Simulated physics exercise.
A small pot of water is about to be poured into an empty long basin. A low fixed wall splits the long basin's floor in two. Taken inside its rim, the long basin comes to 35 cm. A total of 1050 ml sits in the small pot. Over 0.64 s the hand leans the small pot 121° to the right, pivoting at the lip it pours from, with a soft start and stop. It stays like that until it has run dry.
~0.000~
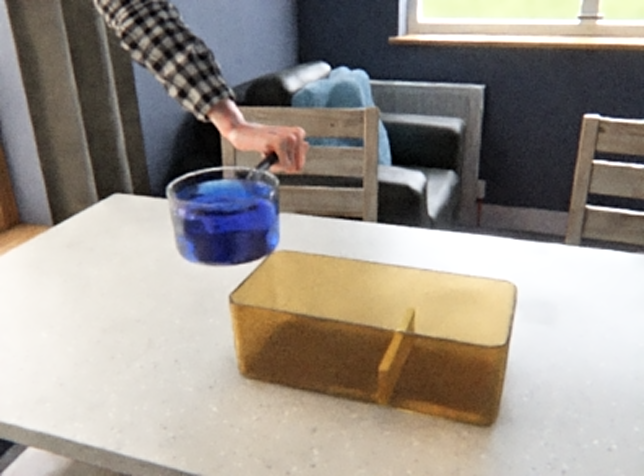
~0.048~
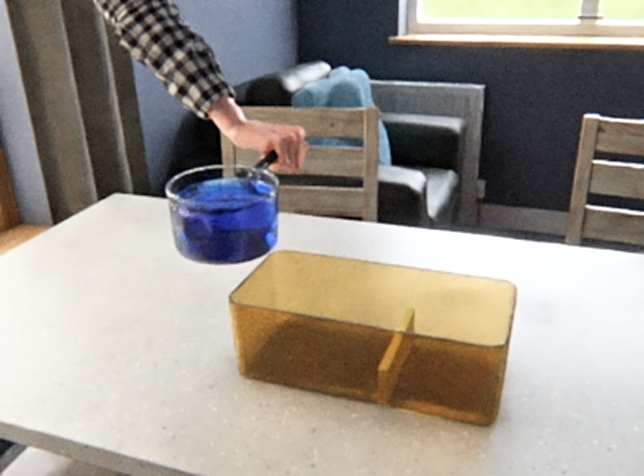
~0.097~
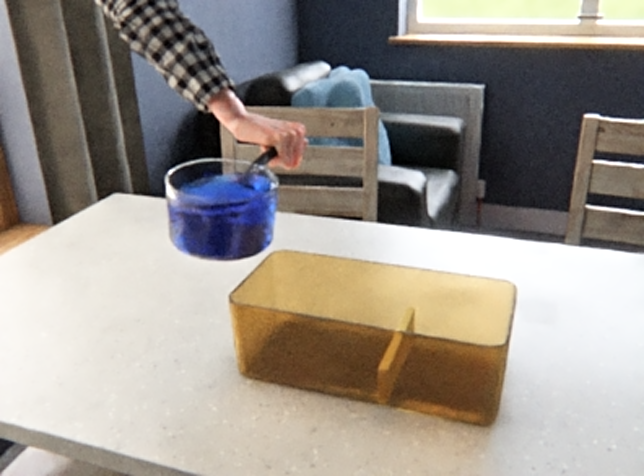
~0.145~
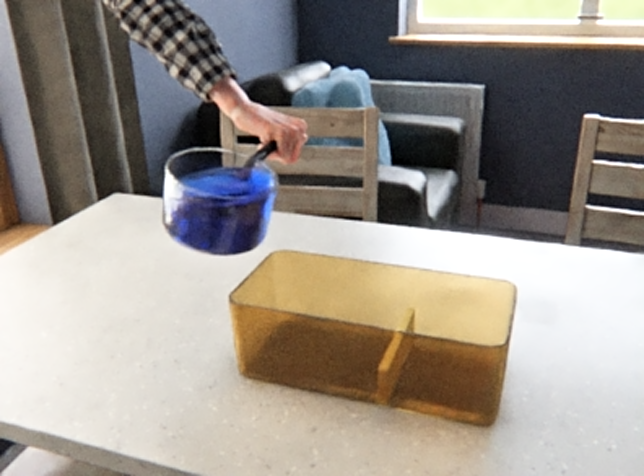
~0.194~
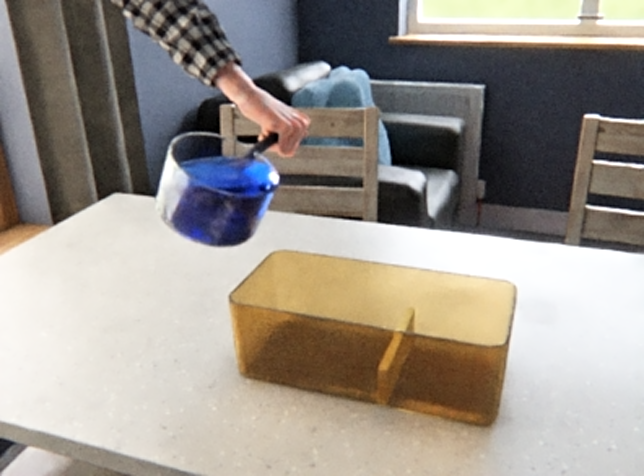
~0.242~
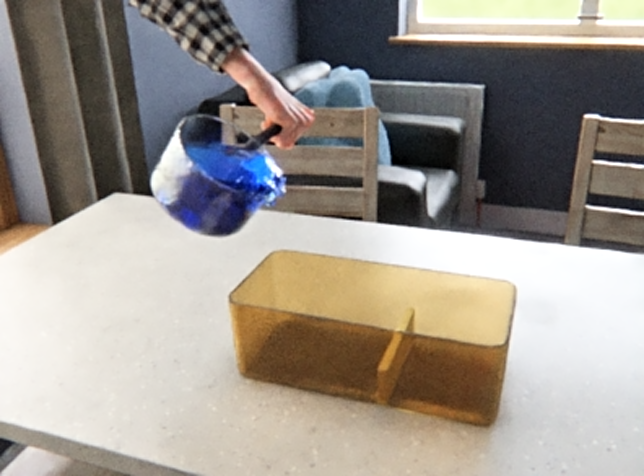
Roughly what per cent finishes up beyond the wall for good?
Roughly 10 per cent.
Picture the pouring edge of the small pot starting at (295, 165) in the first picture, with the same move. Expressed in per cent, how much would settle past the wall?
In that case roughly 45 per cent.
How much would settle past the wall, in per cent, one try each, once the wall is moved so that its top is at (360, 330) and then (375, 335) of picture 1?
The first try gives 60 percent and the second 35 percent.
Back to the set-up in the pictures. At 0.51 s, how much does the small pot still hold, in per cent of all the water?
About 38 percent.
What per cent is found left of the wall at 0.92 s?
66 %.
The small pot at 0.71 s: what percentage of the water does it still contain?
Some 1 per cent.
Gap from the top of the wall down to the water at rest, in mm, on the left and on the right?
It's around 24 mm on the left side and around 48 mm on the right side.
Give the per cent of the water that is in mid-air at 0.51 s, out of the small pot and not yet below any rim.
Estimate: Some 52 % of the total.
Then, 0.51 s in, the tilt is 109° and 38 per cent is still to pour, 10 is left of the wall and 0 right of it.
Then, 0.71 s in, the tilt is 121° and 1 per cent is still to pour, 82 is left of the wall and 5 right of it.
Then, 0.92 s in, the tilt is 121° and 0 per cent is still to pour, 66 is left of the wall and 7 right of it.
Then, 1.14 s in, the tilt is 121° and 0 per cent is still to pour, 81 is left of the wall and 10 right of it.
Finally, 81 per cent lies left of the wall, 10 right of it and 9 outside.
